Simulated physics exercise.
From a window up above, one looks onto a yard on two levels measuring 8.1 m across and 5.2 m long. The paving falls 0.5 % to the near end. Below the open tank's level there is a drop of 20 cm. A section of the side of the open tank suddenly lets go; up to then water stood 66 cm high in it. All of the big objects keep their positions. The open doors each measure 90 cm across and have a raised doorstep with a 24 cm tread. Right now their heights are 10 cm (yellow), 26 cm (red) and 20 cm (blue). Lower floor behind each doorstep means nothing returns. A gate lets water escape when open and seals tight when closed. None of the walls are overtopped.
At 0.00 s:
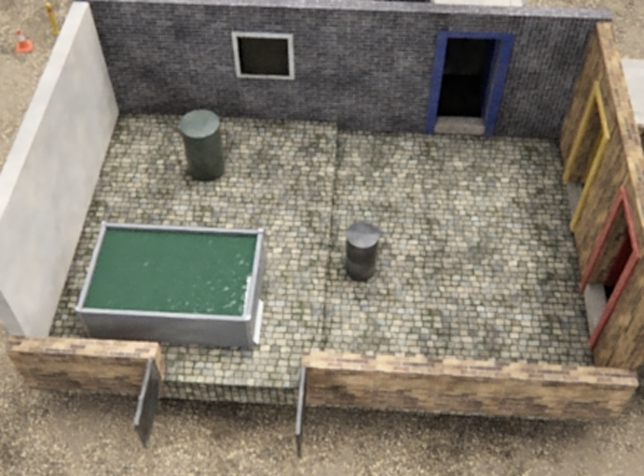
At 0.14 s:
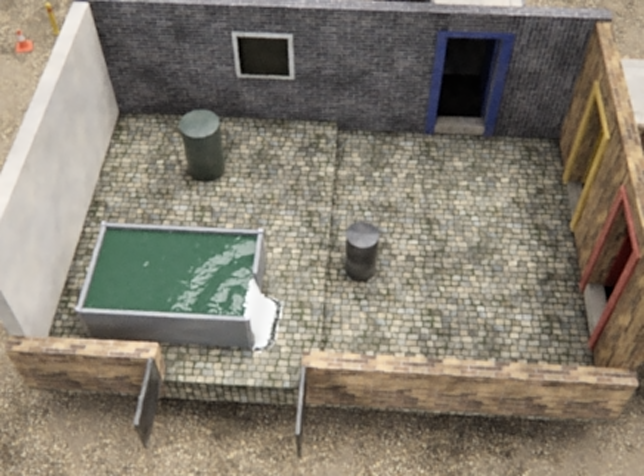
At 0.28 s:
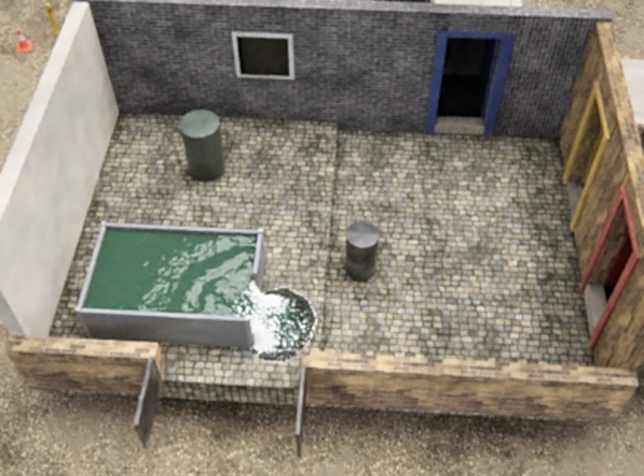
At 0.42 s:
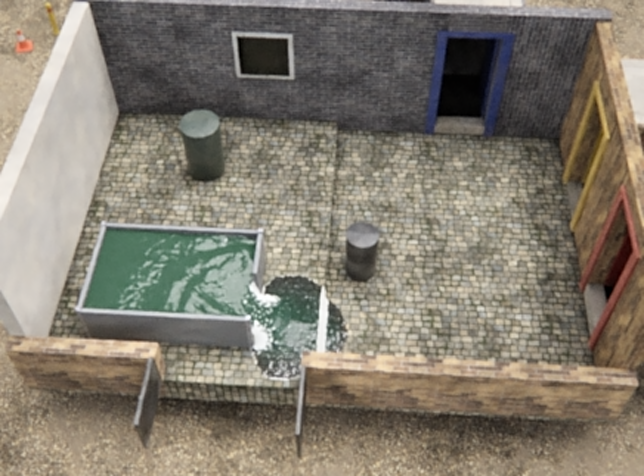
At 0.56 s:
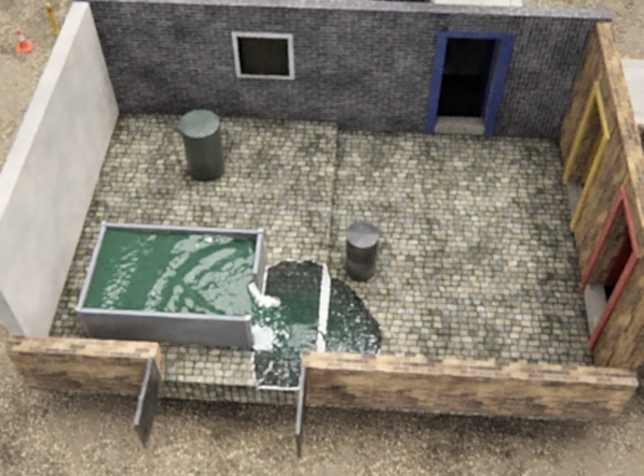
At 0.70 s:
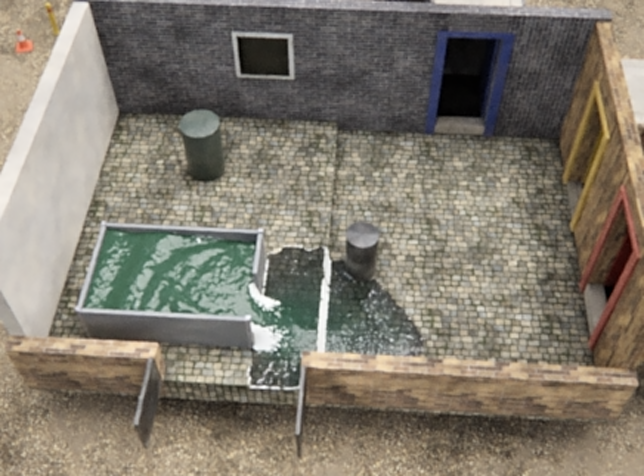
Green water pours from the tank's right side and spreads across the paving toward the right.
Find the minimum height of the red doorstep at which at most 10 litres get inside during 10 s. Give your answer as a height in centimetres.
The minimum is about 23 cm.
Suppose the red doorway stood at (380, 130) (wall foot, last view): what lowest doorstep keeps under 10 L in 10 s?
It needs about 10.5 cm.
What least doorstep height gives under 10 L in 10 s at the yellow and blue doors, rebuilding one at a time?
Some 6.5 cm for yellow, some 9.0 cm for blue.
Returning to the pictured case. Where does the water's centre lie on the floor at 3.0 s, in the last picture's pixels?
Approximately (308, 306).
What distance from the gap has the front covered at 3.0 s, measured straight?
Near 5.6 metres, give or take.
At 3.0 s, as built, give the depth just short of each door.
Yellow door 5 cm, red door 27 cm, blue door 0 cm.
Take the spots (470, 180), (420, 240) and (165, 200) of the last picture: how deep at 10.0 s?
Respectively 9 cm, 5 cm and 0 cm.
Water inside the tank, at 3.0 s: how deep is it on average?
Roughly 35 cm on average.
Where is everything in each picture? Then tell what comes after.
The first frame shows still water, 66 cm deep, in the open tank at (174, 272); the red door at (605, 279) is dry.
In the second frame, water pours out at (252, 313) and has run 0.3 m, to (271, 339); about 9 cm deep outside, 66 cm at the back.
In the third frame, water pours out at (252, 315) and has run 0.8 m, to (308, 330); about 10 cm deep outside, 66 cm at the back.
In the fourth frame, the front is at (340, 343), 1.3 m from the gap at (252, 315); 1.6 m2 of floor is wet, 66 cm left at the back.
In the fifth frame, the gap is at (252, 315), the front 1.9 m out at (376, 344); the back of the open tank holds 66 cm.
In the sixth frame, water pours out at (252, 315) and has run 2.5 m, to (416, 350); about 4 cm deep outside, 66 cm at the back; 2.7 m in a straight line remain to the red door at (605, 279).
After 1.4 s water covers 20 % of the floor, deepest (32 cm) near (268, 328); it has not reached the red door.
After 3.0 s water covers 35 % of the floor, deepest (30 cm) near (588, 396); 27 cm at the red door, 1 litre in over its 26 cm doorstep.
After 10.0 s water covers 55 % of the floor, deepest (16 cm) near (335, 244); 9 cm at the red door, 2 litres in over its 26 cm doorstep.
At the red door as built, the water arrived by 2.0 s and peaked near 27 cm at 2.8 s.
With a doorstep of 20 cm, 25 litres would have come in within the 10 s; with 26.5 cm, 1 litre. So under 10 litres takes about 23 cm.
